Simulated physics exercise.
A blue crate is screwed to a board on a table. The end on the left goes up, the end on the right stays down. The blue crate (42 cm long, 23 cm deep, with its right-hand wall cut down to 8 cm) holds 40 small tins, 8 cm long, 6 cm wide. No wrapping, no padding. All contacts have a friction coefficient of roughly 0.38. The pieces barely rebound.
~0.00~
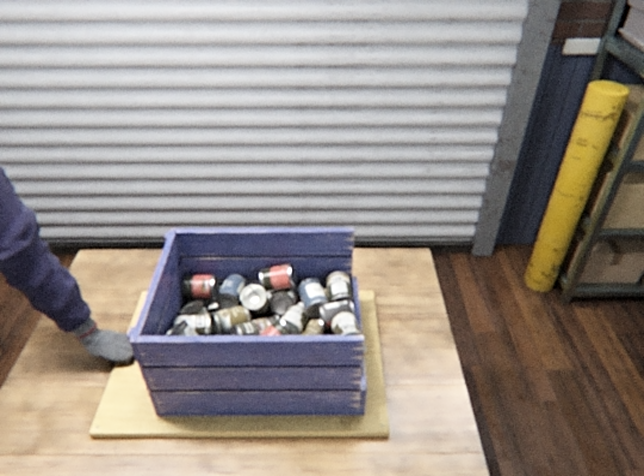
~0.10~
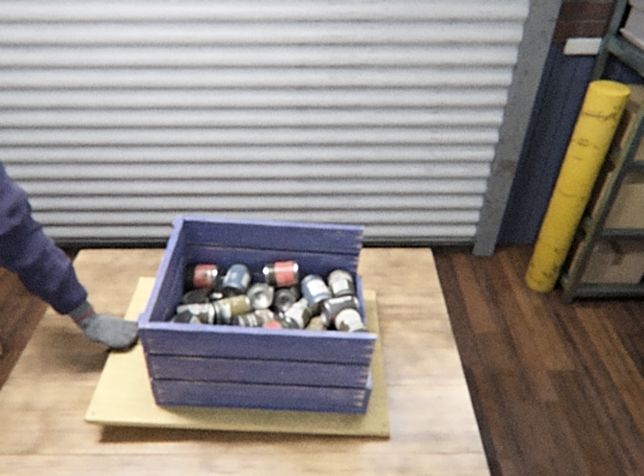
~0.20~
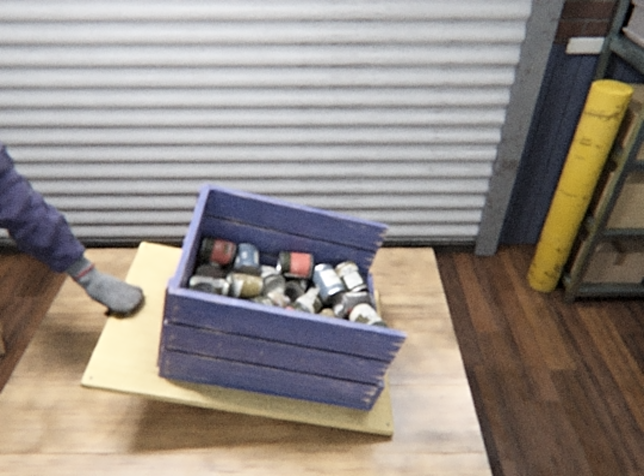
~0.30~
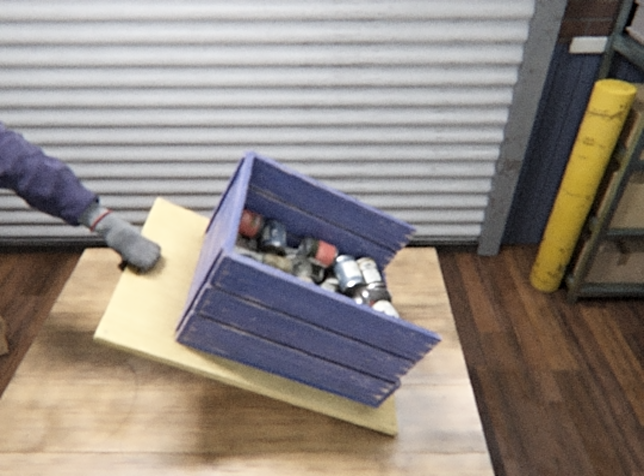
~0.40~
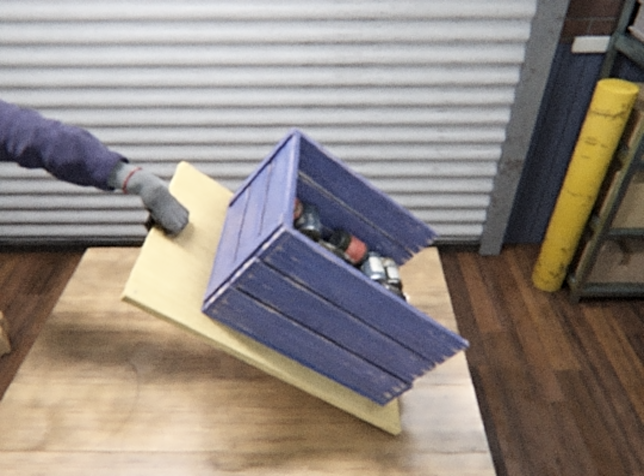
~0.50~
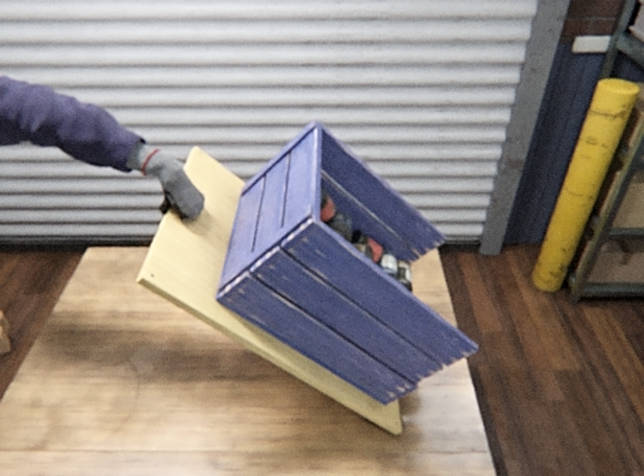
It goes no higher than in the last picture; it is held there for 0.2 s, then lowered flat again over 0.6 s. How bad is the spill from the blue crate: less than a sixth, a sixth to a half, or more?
It sheds between a sixth and a half of them.
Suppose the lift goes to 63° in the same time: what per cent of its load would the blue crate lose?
In that case blue crate 80 per cent.
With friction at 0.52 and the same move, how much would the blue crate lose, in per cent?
Then blue crate 40 per cent.
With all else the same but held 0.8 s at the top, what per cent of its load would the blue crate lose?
In that case blue crate 30 per cent.
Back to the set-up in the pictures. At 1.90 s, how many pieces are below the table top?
About 8.
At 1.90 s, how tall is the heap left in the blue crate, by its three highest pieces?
Roughly 13 cm high.
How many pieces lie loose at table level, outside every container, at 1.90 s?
Roughly 4.
After 0.72 s, tilt 45°; blue crate 34 in, 6 out.
After 1.01 s, tilt 21°; blue crate 29 in, 11 out.
After 1.40 s, tilt 0°; blue crate 29 in, 11 out.
Outcome (at 1.90 s), blue crate 29 in, 11 out. Asked share, 11 of 40, 28 per cent.
